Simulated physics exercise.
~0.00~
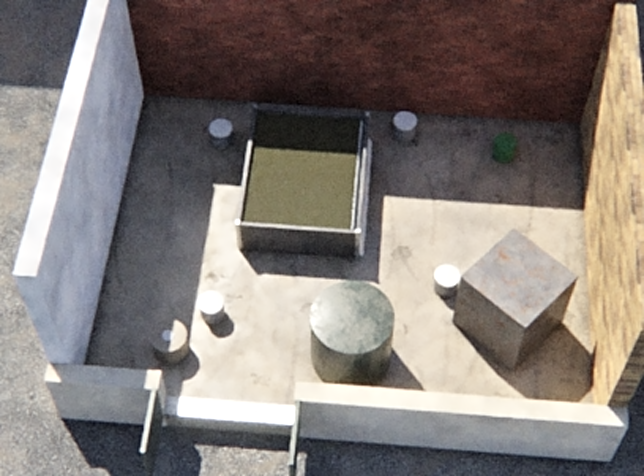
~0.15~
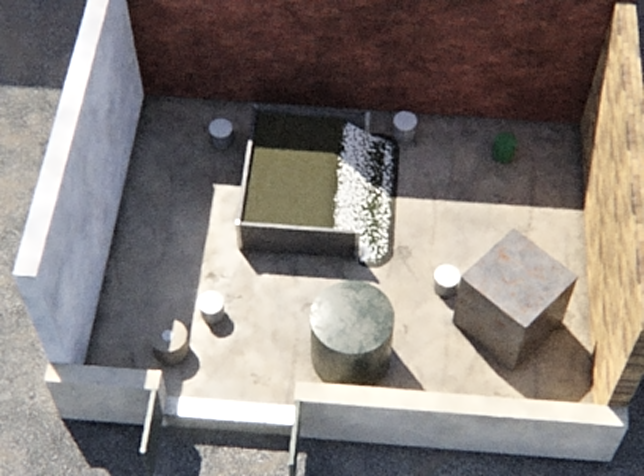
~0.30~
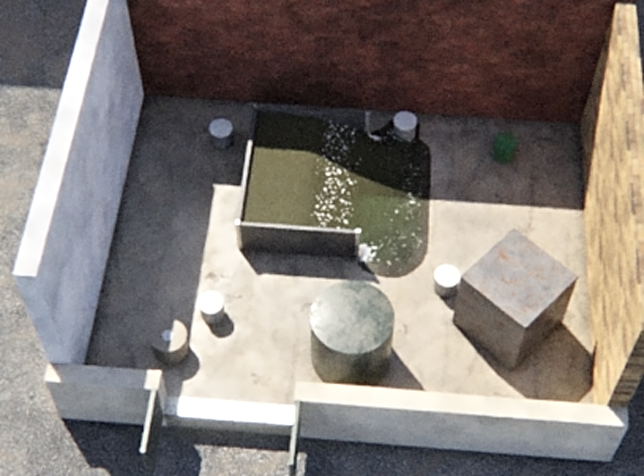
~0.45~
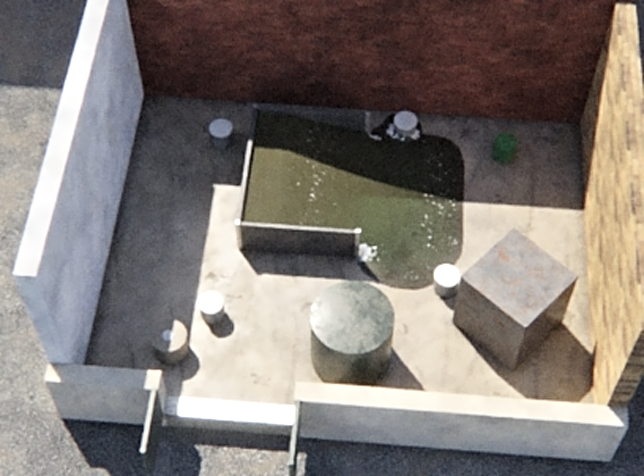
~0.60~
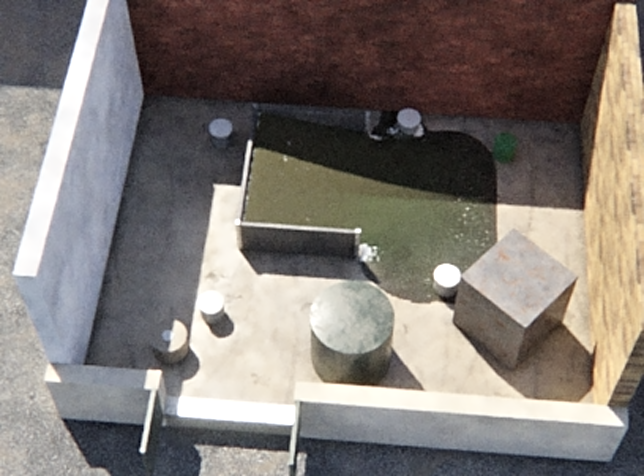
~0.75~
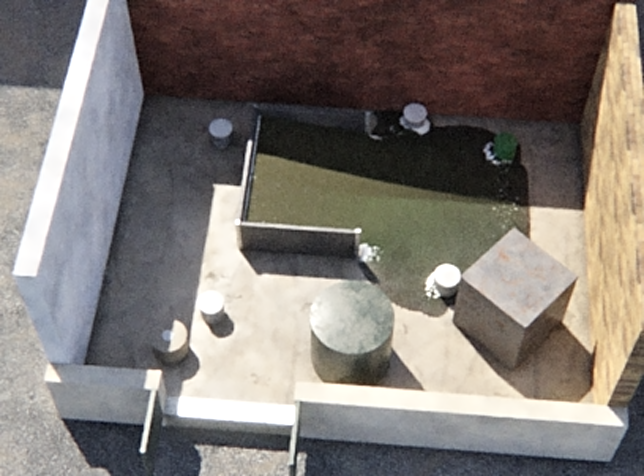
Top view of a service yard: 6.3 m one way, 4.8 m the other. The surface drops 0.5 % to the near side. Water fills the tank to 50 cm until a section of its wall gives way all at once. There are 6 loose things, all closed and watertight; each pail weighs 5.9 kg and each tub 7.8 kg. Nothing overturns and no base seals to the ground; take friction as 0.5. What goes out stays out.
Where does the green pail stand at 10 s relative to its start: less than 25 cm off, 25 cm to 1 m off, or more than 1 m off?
The green pail is 25 cm to 1 m off its start.
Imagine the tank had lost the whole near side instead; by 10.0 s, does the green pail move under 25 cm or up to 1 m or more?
With that failure, the green pail remains in position.
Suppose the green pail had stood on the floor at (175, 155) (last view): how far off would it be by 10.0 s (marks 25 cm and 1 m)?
I'd say it does not really move.
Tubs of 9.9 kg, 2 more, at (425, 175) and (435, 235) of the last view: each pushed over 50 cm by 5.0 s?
One by one: Beyond it, then beyond it.
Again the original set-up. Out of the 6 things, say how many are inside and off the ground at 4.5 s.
At that time, 2.
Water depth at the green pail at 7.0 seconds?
Depth: About 6 cm.
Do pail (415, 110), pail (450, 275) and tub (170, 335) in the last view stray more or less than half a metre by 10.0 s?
Well, going one by one, it's too far, too far and not that far.
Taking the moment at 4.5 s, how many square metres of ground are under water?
About 18 m2 is covered.
After 2.0 s the green pail is near (570, 119), 0.9 m from its start, afloat; 0 of 6 are out; 2 afloat.
After 4.5 s the green pail is near (532, 162), 0.5 m from its start, afloat; 0 of 6 are out; 2 afloat.
After 7.0 s the green pail is near (495, 167), 0.5 m from its start, aground; 0 of 6 are out; 1 afloat.
After 10.0 s the green pail is near (495, 167), 0.5 m from its start, aground; 0 of 6 are out; 0 afloat.
